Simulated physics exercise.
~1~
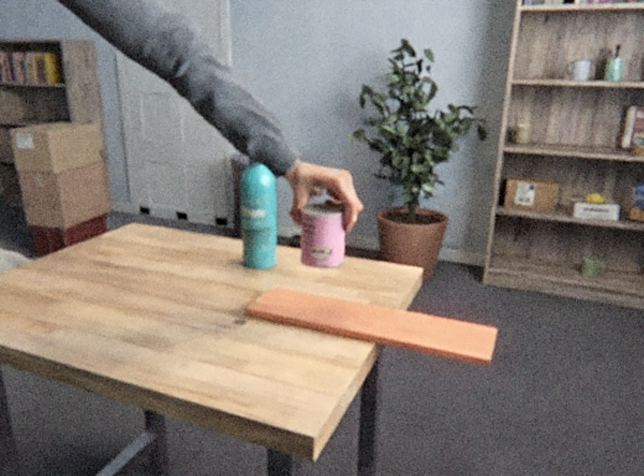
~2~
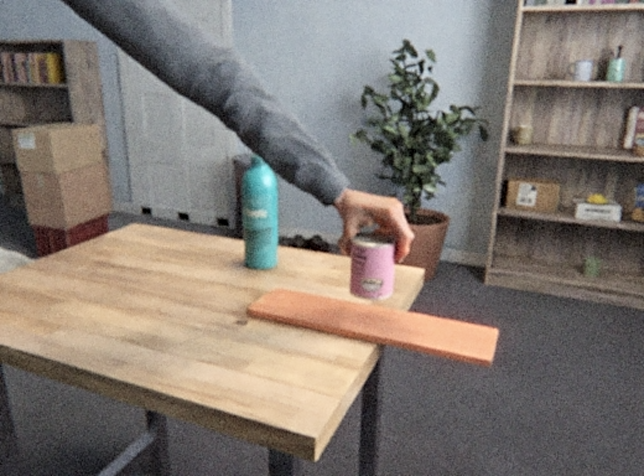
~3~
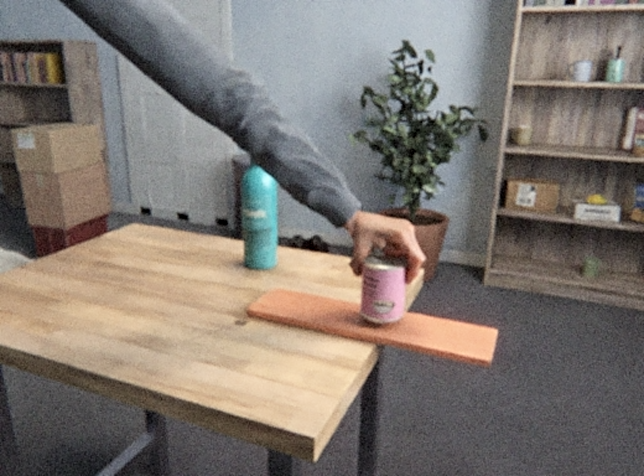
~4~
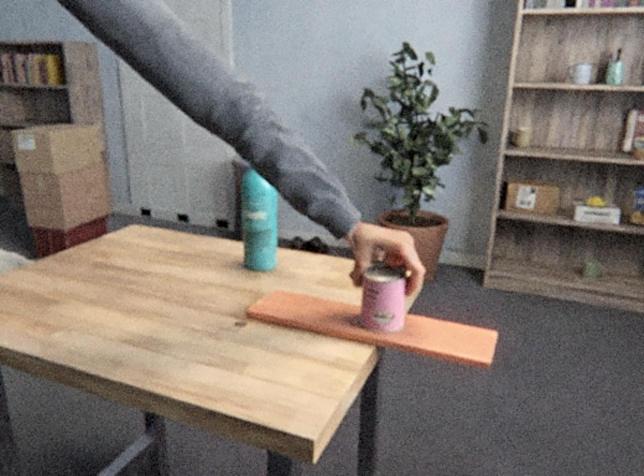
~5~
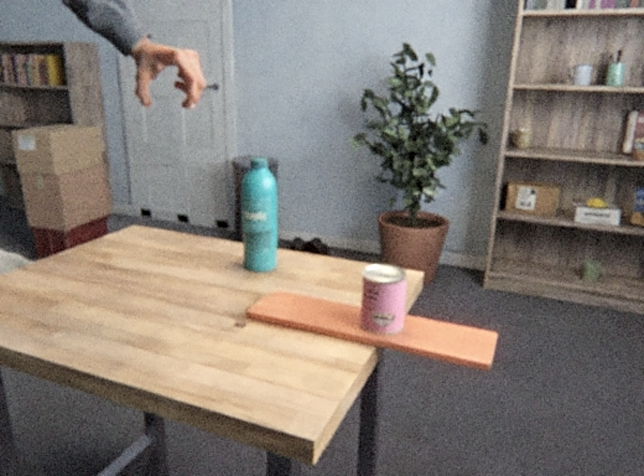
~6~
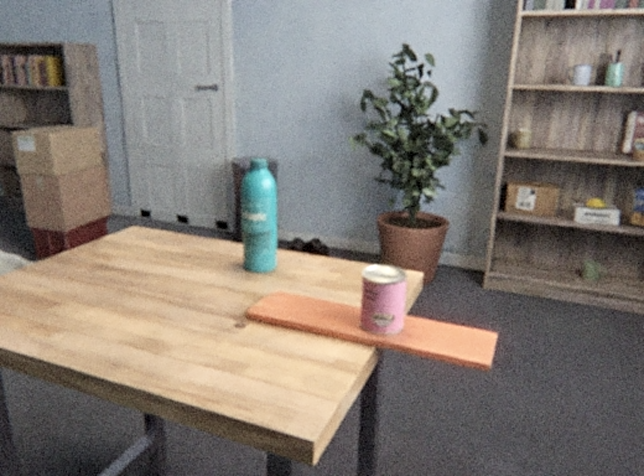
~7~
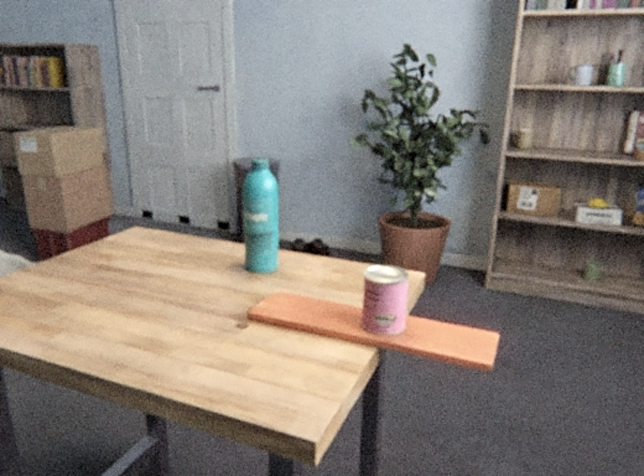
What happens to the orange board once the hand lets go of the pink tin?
The board stays in place on the table, still sticking out past the end with the pink tin standing upright on it.
